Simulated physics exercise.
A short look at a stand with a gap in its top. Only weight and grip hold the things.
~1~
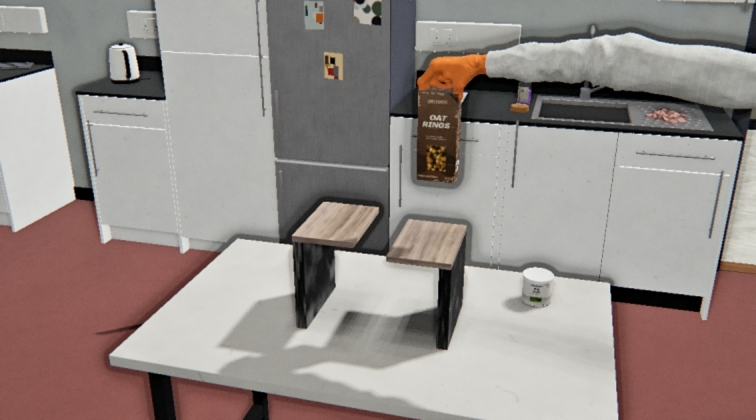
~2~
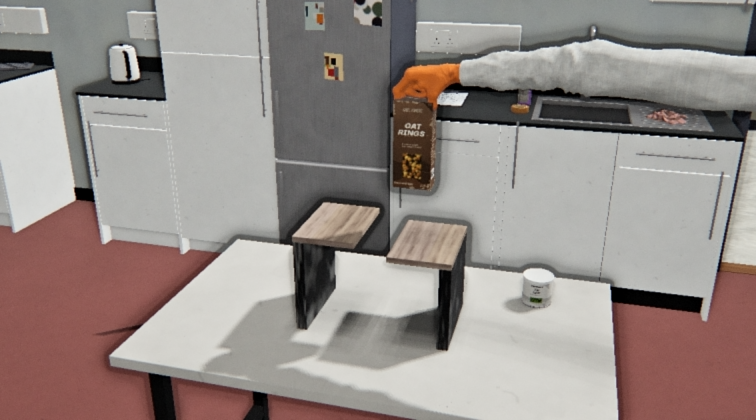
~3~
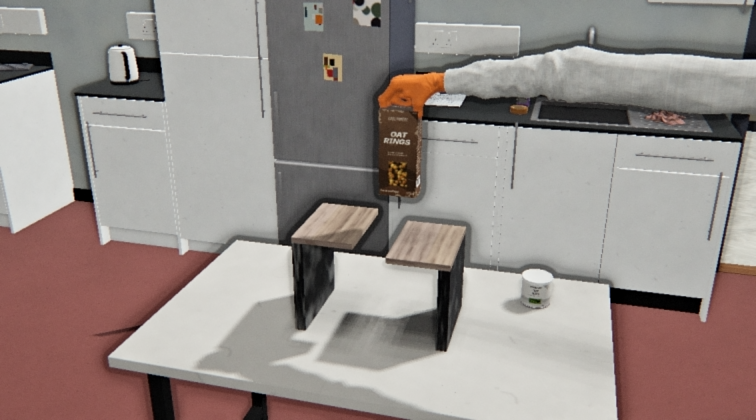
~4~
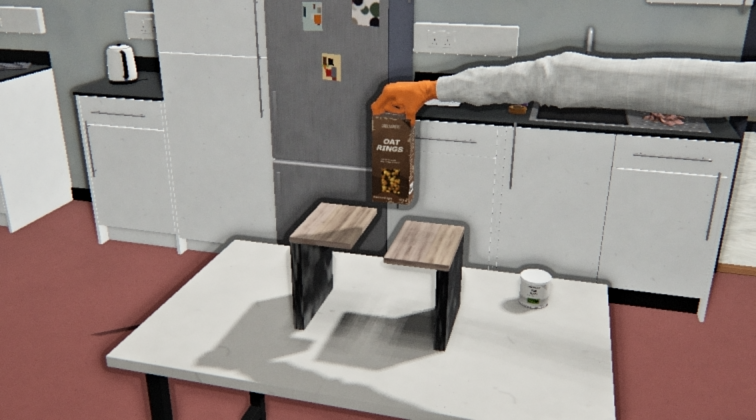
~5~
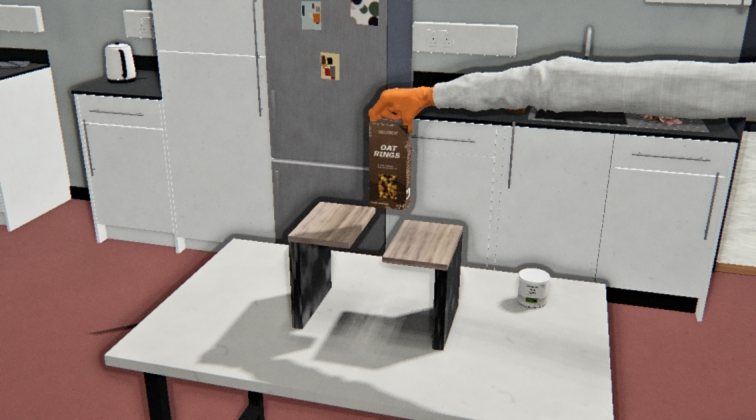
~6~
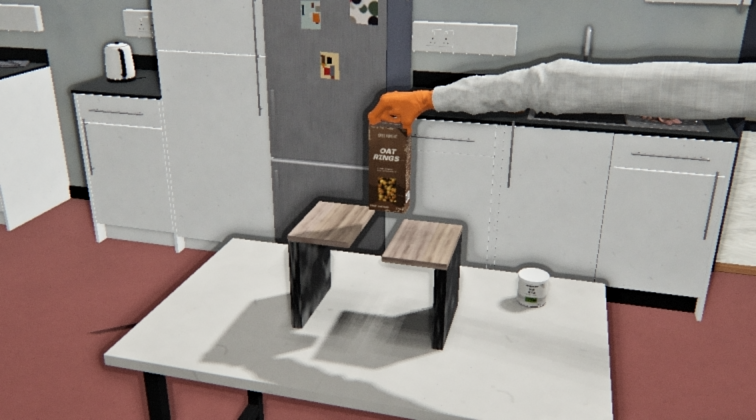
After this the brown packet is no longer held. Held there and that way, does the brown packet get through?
Outcome: The packet is caught.
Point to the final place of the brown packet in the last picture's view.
At about (352, 205).
Then, 0.20 s after the last picture, brown packet slid a little near (390, 186).
Then, 0.50 s after the last picture, brown packet tipped 49° from how it was near (366, 204).
At rest, tipped over on the stand or table, brown packet; white tin in place. Seen from the same camera at the end, brown packet near (352, 205). The packet lodges.
